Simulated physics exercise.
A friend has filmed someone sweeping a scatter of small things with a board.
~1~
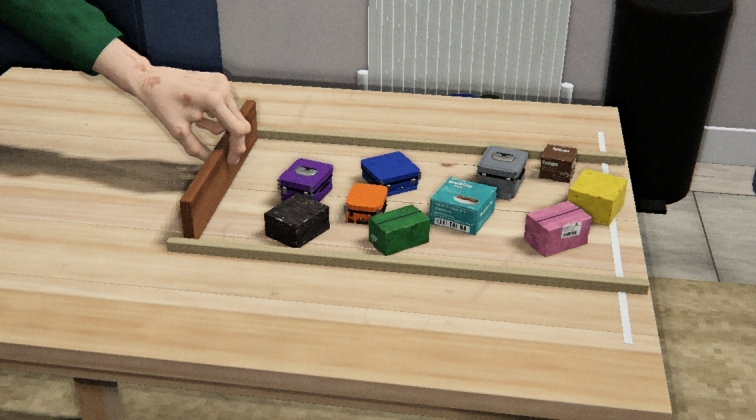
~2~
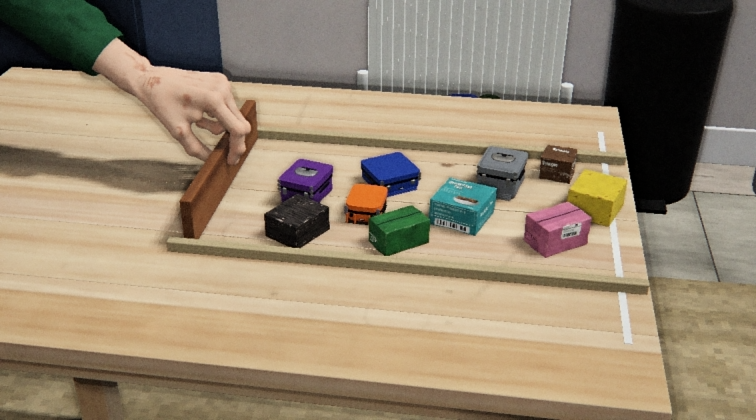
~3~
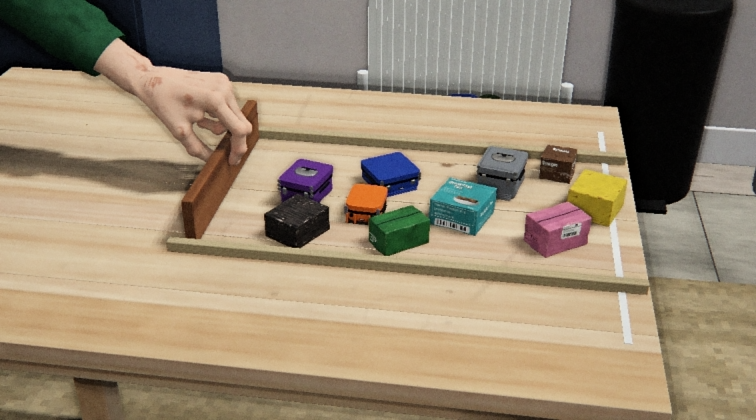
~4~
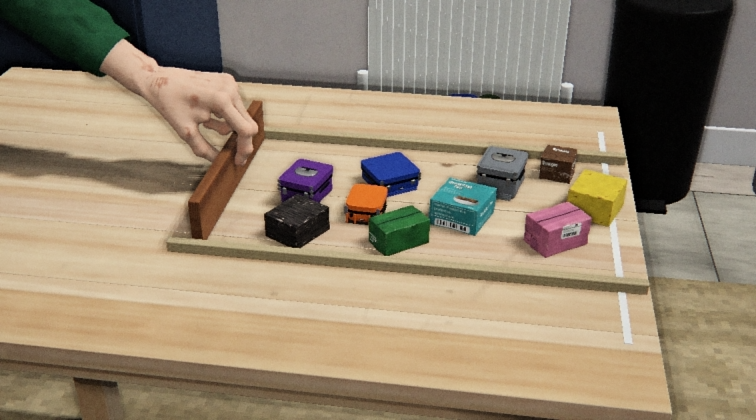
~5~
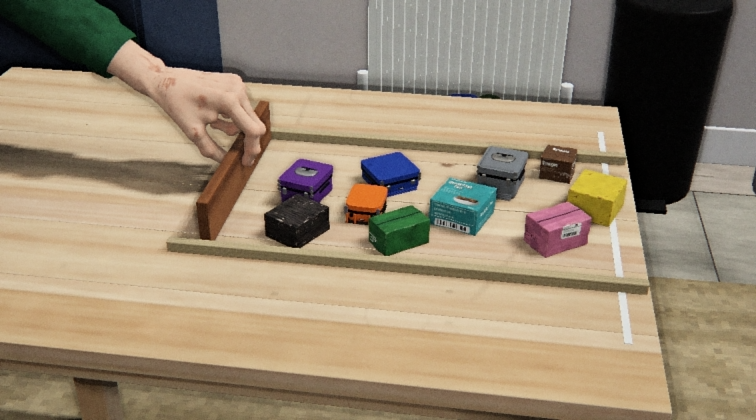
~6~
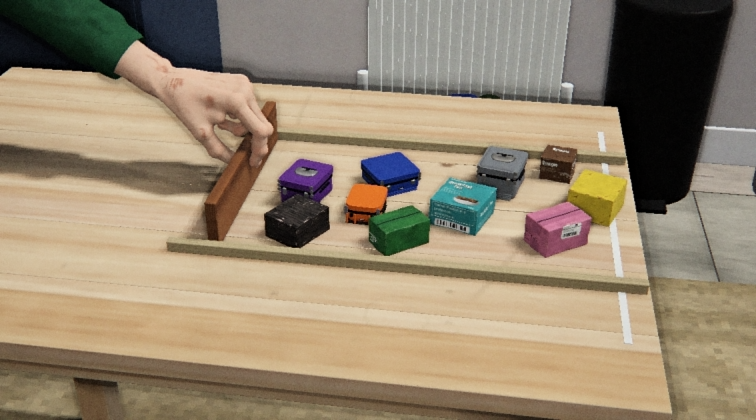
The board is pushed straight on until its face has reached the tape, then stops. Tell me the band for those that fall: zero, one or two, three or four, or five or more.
As it turns out, the number that fall off is five or more.
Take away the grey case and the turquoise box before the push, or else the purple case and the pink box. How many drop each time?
It would be 5 and 4.
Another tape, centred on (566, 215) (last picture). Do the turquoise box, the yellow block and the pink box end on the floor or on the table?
The turquoise box falls; the yellow block falls; the pink box is lost.
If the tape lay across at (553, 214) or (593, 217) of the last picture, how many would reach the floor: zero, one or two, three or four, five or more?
For each place: 3 or 4; five or more.
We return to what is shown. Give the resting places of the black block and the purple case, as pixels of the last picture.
The black block at (641, 249), the purple case at (634, 210).
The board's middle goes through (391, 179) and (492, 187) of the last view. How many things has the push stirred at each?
By then 6, and 10.
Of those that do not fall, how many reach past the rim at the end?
It comes to 4.
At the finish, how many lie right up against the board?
The number is 4.
Early on, none off yet; yellow block at rest near (596, 197); brown box at rest near (558, 163); pink box at rest near (557, 229).
Finally, the number that fall off is five or more; lost, orange case, green box, turquoise box, grey case, pink box and yellow block.
